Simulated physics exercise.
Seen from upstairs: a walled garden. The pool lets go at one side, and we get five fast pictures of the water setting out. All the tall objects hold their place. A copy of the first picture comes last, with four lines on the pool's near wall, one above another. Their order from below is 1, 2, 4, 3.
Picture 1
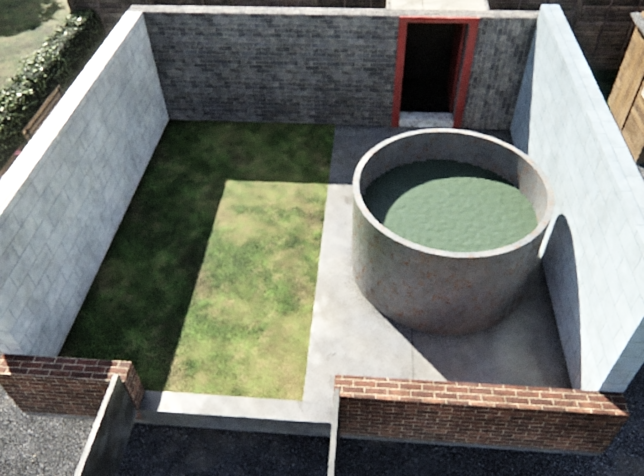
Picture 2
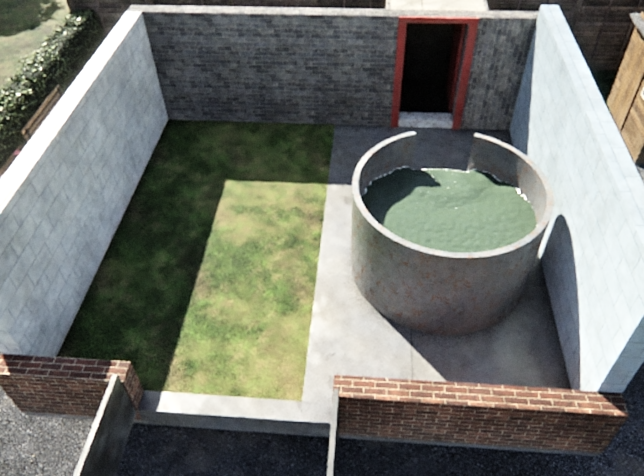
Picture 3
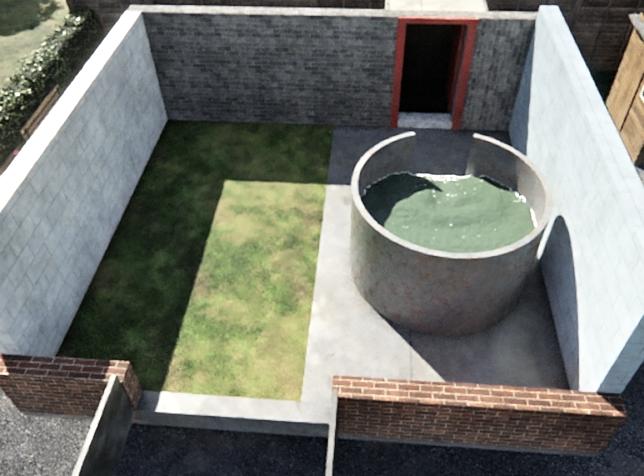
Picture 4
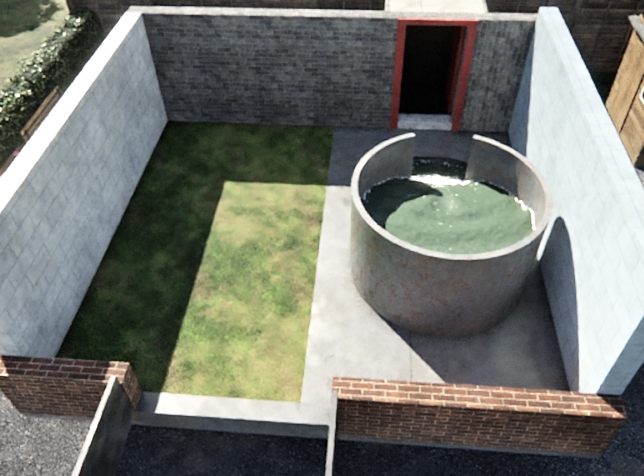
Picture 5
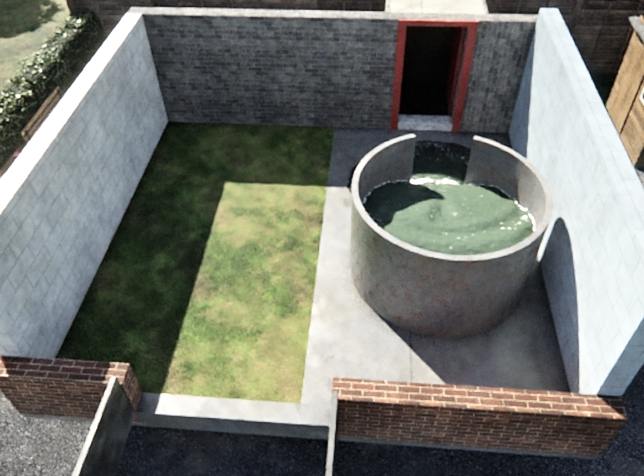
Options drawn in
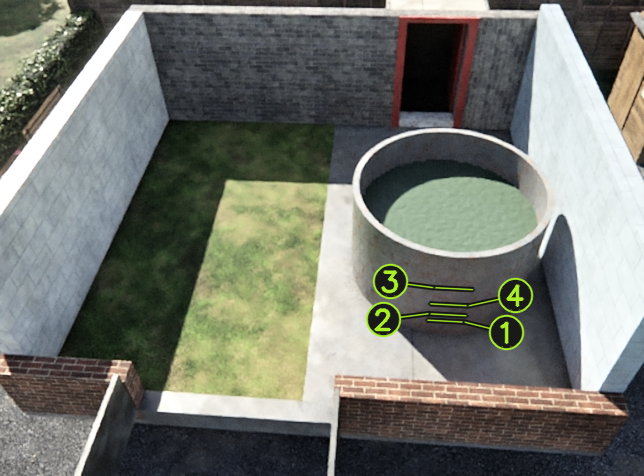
The clip shows a walled garden from above, with grass on the left and a round pool of green water on the right; a gap opens in the pool's far rim, and the water inside ripples and lowers.
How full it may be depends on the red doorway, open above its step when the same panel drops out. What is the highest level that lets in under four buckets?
I would pick mark 2.
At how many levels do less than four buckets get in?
Two of the four.
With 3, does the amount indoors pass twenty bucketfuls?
Yes, it does.
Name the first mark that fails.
Mark 4.
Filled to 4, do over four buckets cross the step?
Yes, it does.
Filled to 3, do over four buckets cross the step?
Yes.
On the marked copy, 1 at (445, 321); 2 at (447, 314); 3 at (453, 288); 4 at (449, 304); from the bottom up 1, 2, 4, 3.
If 1 is chosen, nothing gets over.
If 2 is chosen, a splash gets over, under a bucket.
If 3 is chosen, dozens of bucketfuls pour in.
If 4 is chosen, about 10 bucketfuls get in.
